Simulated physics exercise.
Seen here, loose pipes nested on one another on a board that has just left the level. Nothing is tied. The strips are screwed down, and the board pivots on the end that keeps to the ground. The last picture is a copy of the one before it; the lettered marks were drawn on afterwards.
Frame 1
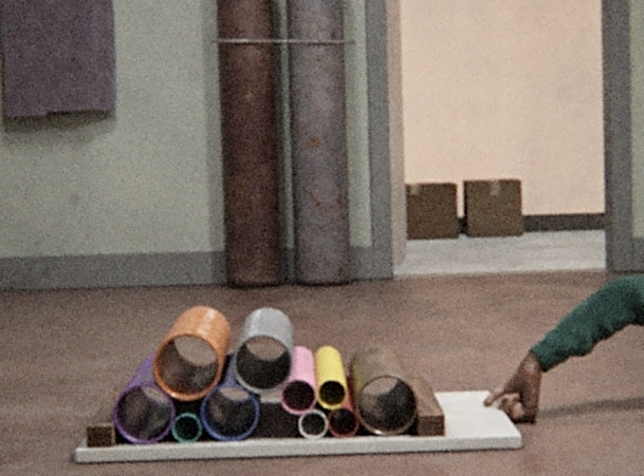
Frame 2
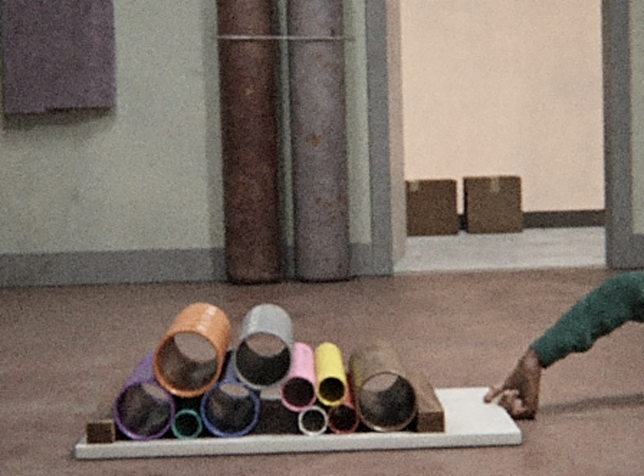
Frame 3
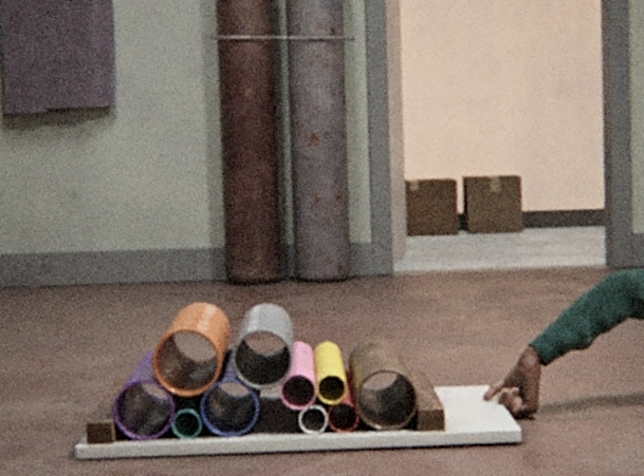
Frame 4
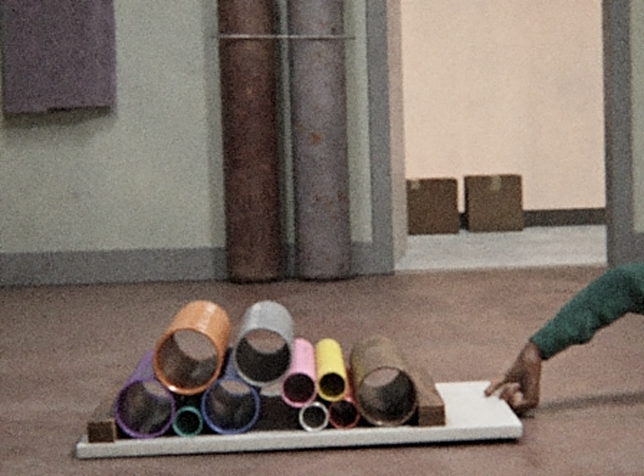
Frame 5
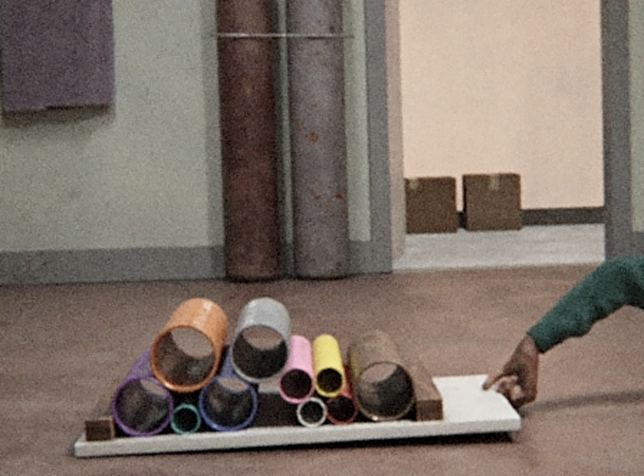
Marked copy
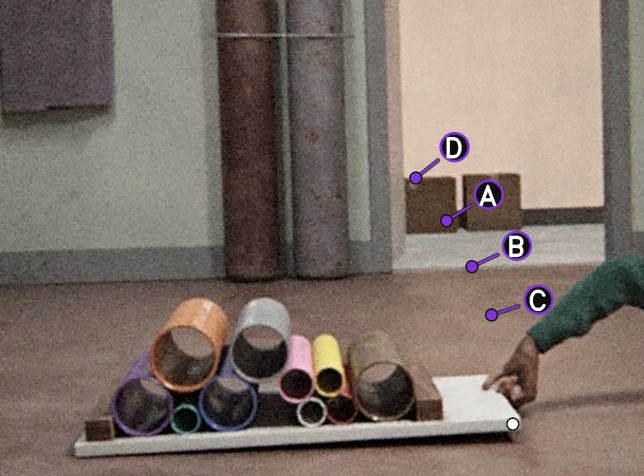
In a room with pale green walls and a brown floor, seen from the front at a low height, two tall pipes stand by an open doorway with two boxes beyond. Orange and grey pipes rest on purple, turquoise and blue ones at left, with pink, yellow, white, red and brown pipes at right, between strips on a pale board. A green-sleeved hand at the board's right end raises it slightly, the pipes keep their places, and the view barely shifts.
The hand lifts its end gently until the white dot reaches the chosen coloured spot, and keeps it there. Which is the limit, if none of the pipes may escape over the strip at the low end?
The answer is mark D.
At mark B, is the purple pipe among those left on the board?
Yes.
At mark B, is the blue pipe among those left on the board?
Yes.
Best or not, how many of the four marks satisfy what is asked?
The number is four.
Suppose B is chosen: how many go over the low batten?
With B, none.
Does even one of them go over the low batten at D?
No.
On the marked copy, A at (447, 221); B at (472, 266); C at (492, 315); D at (416, 178); the white dot at (513, 424).
With D. Early on, board at 20°.
Further on, board at 37°.
At the end, board at 37°, none over the low batten.
As for the rest, A none over the low batten; B none over the low batten; C none over the low batten.
